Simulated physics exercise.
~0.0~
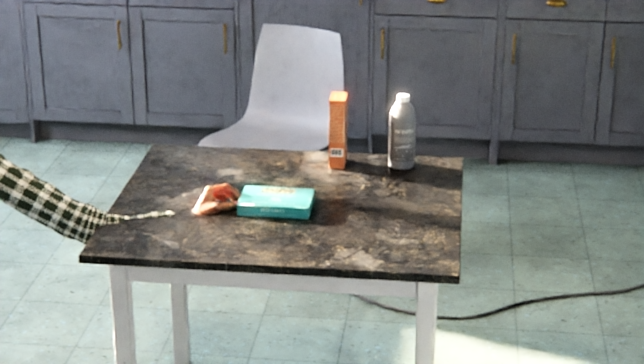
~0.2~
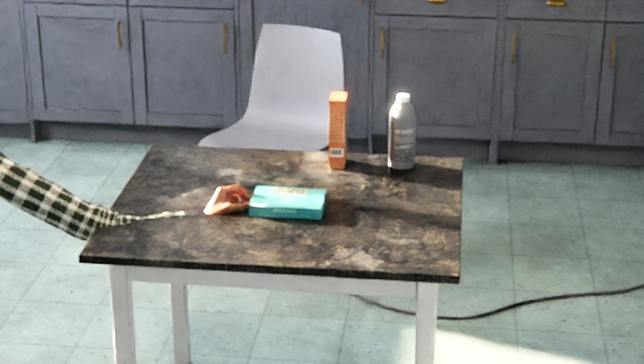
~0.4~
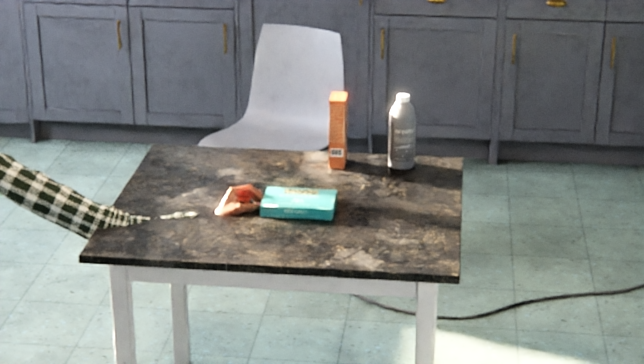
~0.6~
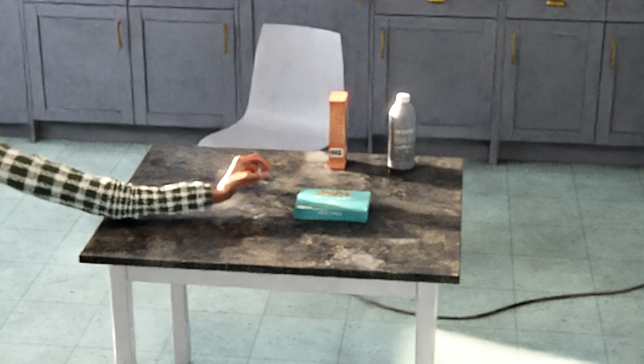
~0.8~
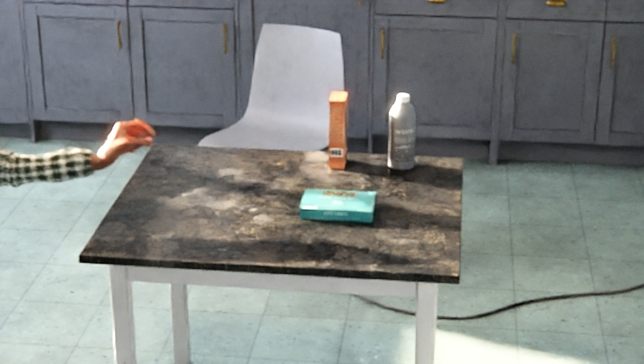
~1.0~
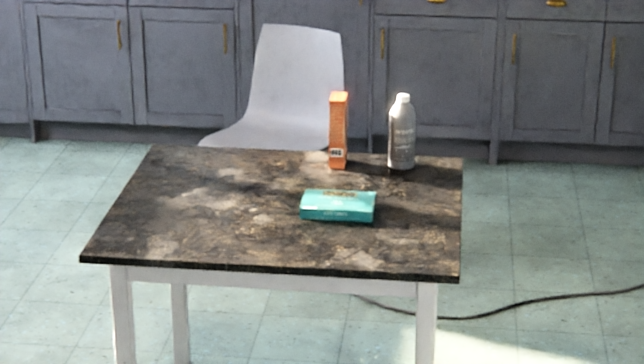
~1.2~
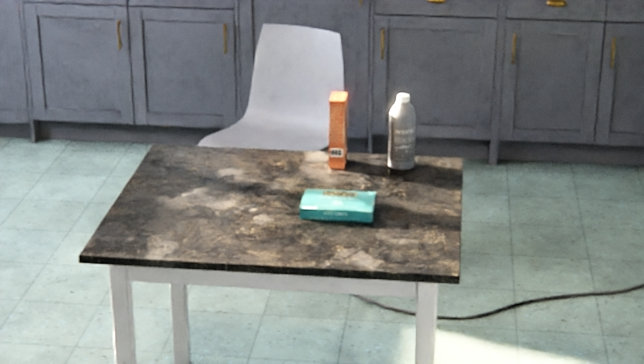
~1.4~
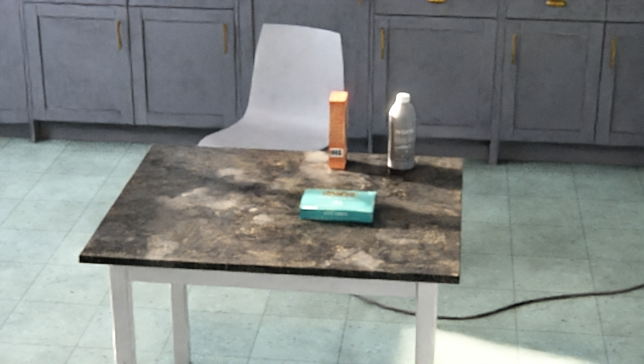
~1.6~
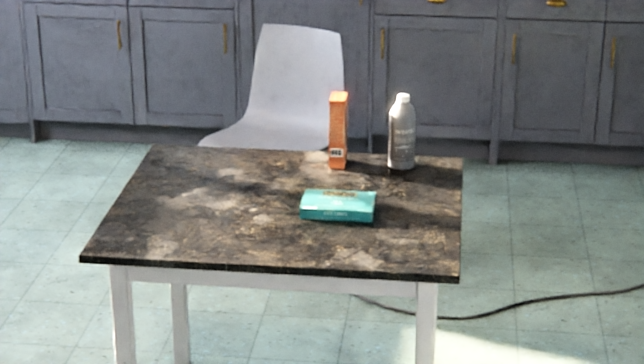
A hand pushes a turquoise packet right along a table, then withdraws, leaving it resting there.
